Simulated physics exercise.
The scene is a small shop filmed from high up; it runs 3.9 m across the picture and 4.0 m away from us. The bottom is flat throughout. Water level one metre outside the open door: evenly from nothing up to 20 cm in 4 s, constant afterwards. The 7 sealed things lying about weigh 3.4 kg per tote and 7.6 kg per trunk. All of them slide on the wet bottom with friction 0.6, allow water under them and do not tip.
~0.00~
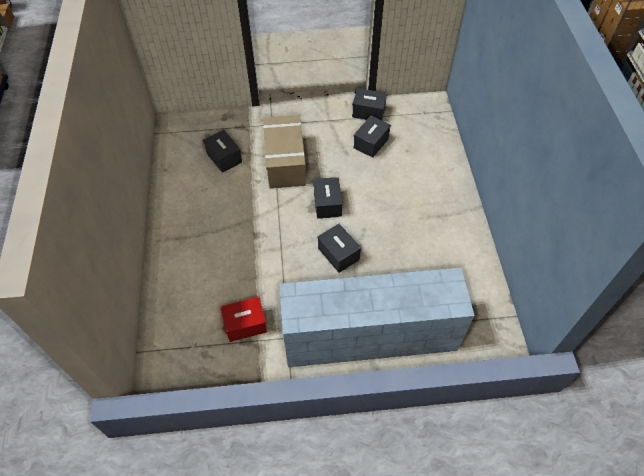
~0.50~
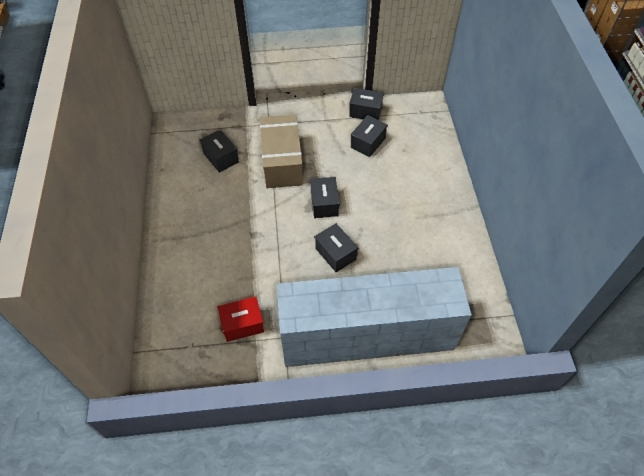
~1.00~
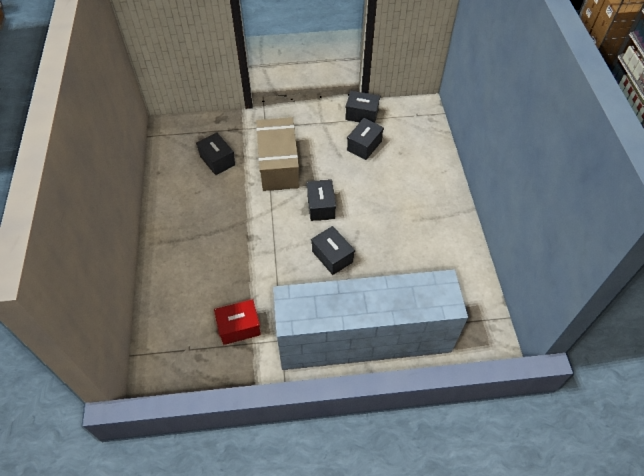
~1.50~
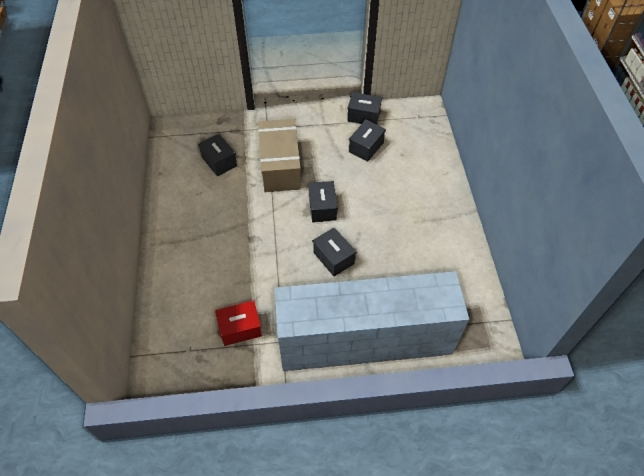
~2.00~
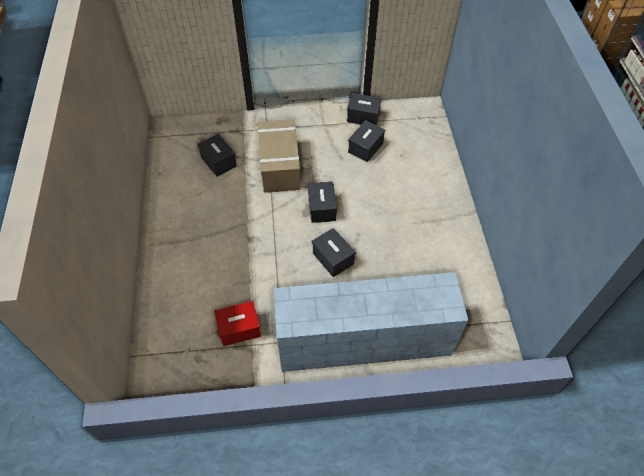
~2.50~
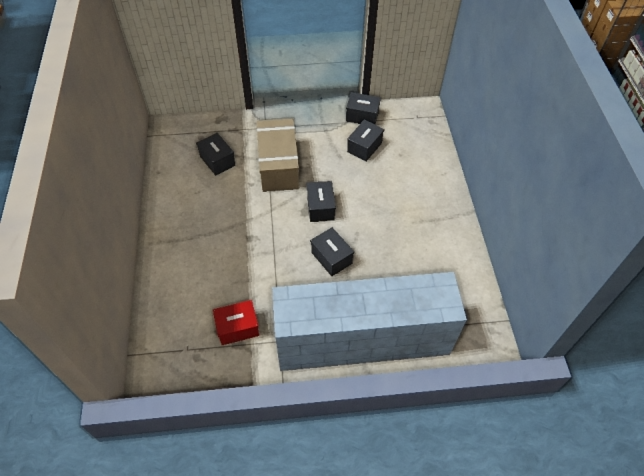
At first, a red tote, five black boxes and a tan box sit around a pale block counter on a dry shop floor, with grey ground outside. Bluish water then covers the ground outside and creeps through the open doorway at the back to the room's edge, while nothing inside shifts.
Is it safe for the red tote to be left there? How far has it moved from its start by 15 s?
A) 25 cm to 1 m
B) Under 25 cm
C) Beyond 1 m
A, 25 cm to 1 m.
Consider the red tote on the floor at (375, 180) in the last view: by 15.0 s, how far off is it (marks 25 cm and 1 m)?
I'd say it goes a long distance.
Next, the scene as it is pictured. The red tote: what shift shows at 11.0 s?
Around 60 cm from the start by that time.
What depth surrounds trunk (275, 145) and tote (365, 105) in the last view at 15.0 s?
First about 11 cm, second about 10 cm.
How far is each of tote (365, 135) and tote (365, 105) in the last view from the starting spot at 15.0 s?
80 cm, 100 cm.
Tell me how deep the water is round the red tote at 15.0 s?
Roughly 16 cm deep.
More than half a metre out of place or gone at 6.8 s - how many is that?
That would be 5.
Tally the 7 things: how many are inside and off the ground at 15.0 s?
That would be 7 of them.
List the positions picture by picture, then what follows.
The first picture shows the red tote at (243, 314), on the bottom; 0.0 m2 under water; 0 of 7 have shifted.
The second picture shows the red tote at (240, 314), on the bottom; 0.0 m2 under water; 0 of 7 have shifted.
The third picture shows the red tote at (237, 317) rests on the ground; 0.0 m2 under water; 0 of 7 have shifted.
The fourth picture shows the red tote at (238, 318) rests on the ground; water covers 0.0 m2; 0 of 7 have shifted.
The fifth picture shows the red tote at (237, 318), on the bottom; 0.0 m2 under water; 0 of 7 have shifted.
The sixth picture shows the red tote at (235, 318) rests on the ground; 0.5 m2 under water; 0 of 7 have shifted.
After 3.5 s the red tote is near (235, 318), 0.0 m from its start, aground; 0 afloat.
After 6.8 s the red tote is near (174, 384), 0.9 m from its start, afloat; 4 afloat.
After 11.0 s the red tote is near (190, 369), 0.7 m from its start, afloat; 7 afloat.
After 15.0 s the red tote is near (192, 304), 0.4 m from its start, afloat; 7 afloat.
